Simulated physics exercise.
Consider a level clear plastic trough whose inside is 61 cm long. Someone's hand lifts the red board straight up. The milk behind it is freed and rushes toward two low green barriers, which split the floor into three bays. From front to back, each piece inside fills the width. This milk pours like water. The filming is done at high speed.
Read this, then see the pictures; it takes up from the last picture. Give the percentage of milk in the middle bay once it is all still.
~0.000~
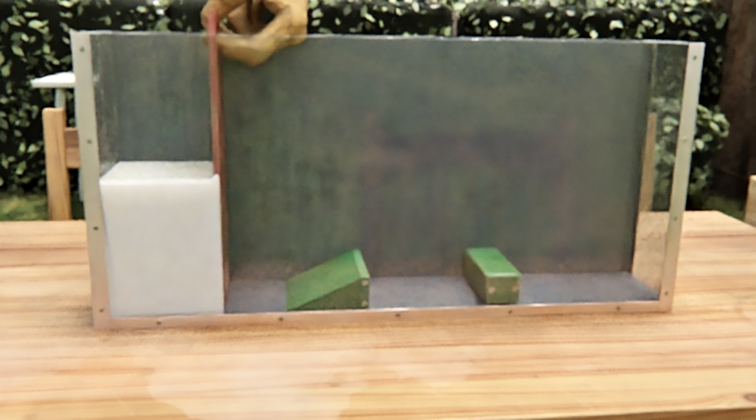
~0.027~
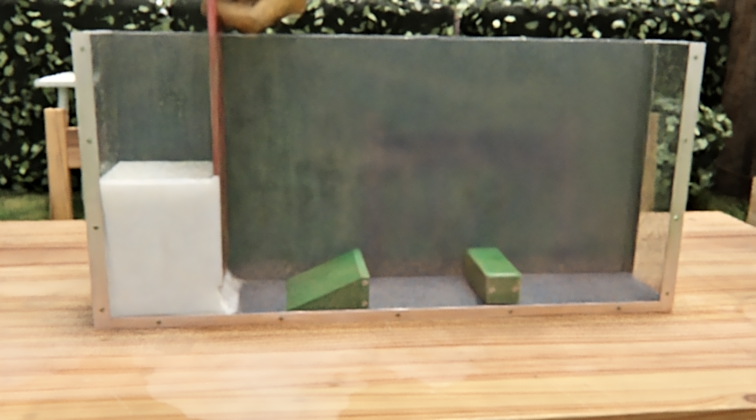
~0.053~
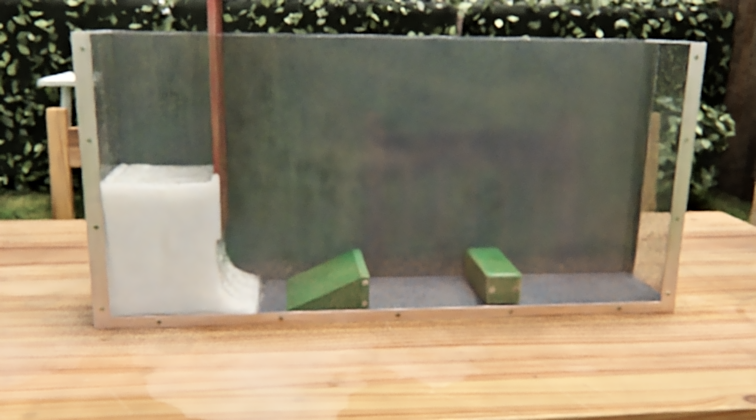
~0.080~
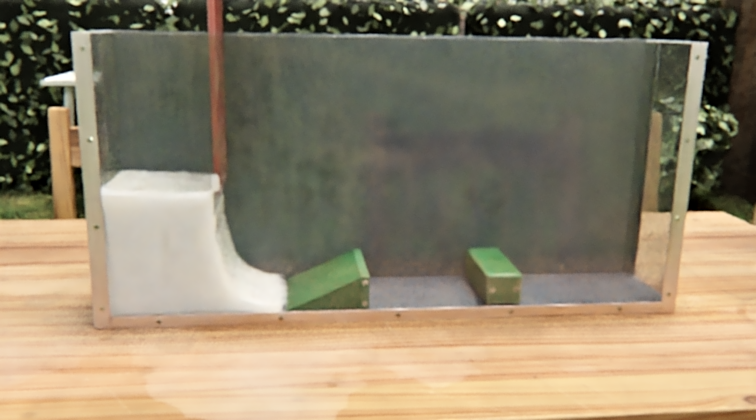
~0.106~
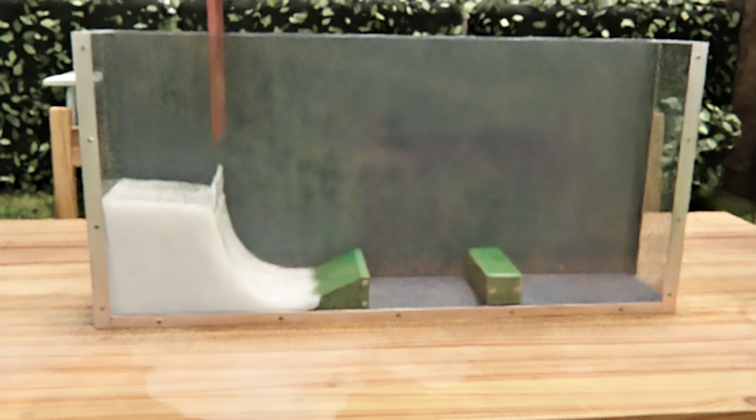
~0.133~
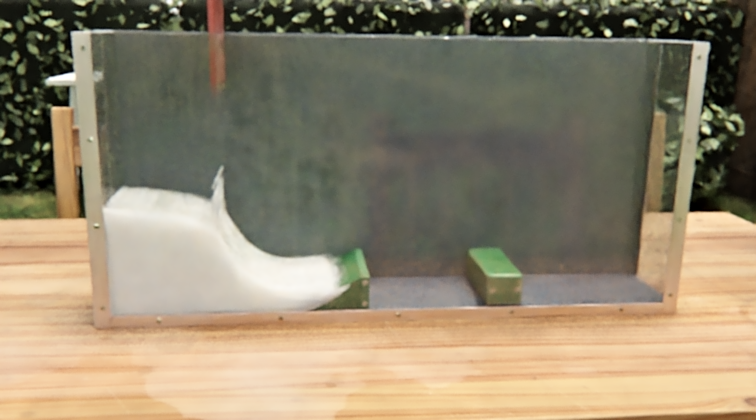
I would say 28 per cent sits in the middle bay.
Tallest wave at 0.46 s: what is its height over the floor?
Peak height: Approx. 8.0 cm.
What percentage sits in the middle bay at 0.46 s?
That section holds close to 26 per cent.
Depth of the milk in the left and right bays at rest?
Depths in order: 3.5 cm, then 2.5 cm.
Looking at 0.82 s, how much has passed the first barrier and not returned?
I'd put it at some 54 in a hundred.
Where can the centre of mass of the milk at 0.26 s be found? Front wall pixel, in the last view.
At about (259, 279).
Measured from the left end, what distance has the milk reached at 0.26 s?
Roughly 40 cm out.
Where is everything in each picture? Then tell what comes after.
The milk tops out at (108, 182) by the left wall; its leading edge has got to (217, 311); the board ends at (221, 312); the first barrier (ramped) has its top at (365, 279); the second barrier (broad) has its top at (505, 276), in the first frame.
The milk tops out at (108, 182) by the left wall; its leading edge has got to (234, 310); the board ends at (220, 284), in the second frame.
The milk tops out at (108, 186) by the left wall; its leading edge has got to (255, 310); the board ends at (218, 237), in the third frame.
The milk tops out at (109, 193) by the left wall; its leading edge has got to (280, 309); the board ends at (217, 190), in the fourth frame.
The milk tops out at (110, 202) by the left wall; its leading edge has got to (307, 308); the board ends at (215, 140), in the fifth frame.
The milk tops out at (111, 211) by the left wall; its leading edge has got to (305, 308); the board is clear, in the sixth frame.
By 0.26 s 81 per cent is still short of the first barrier, 0 is over the second.
By 0.46 s 57 per cent is still short of the first barrier, 17 is over the second.
By 0.82 s 46 per cent is still short of the first barrier, 27 is over the second.
At rest it is 45 per cent left, 28 middle, 27 right.
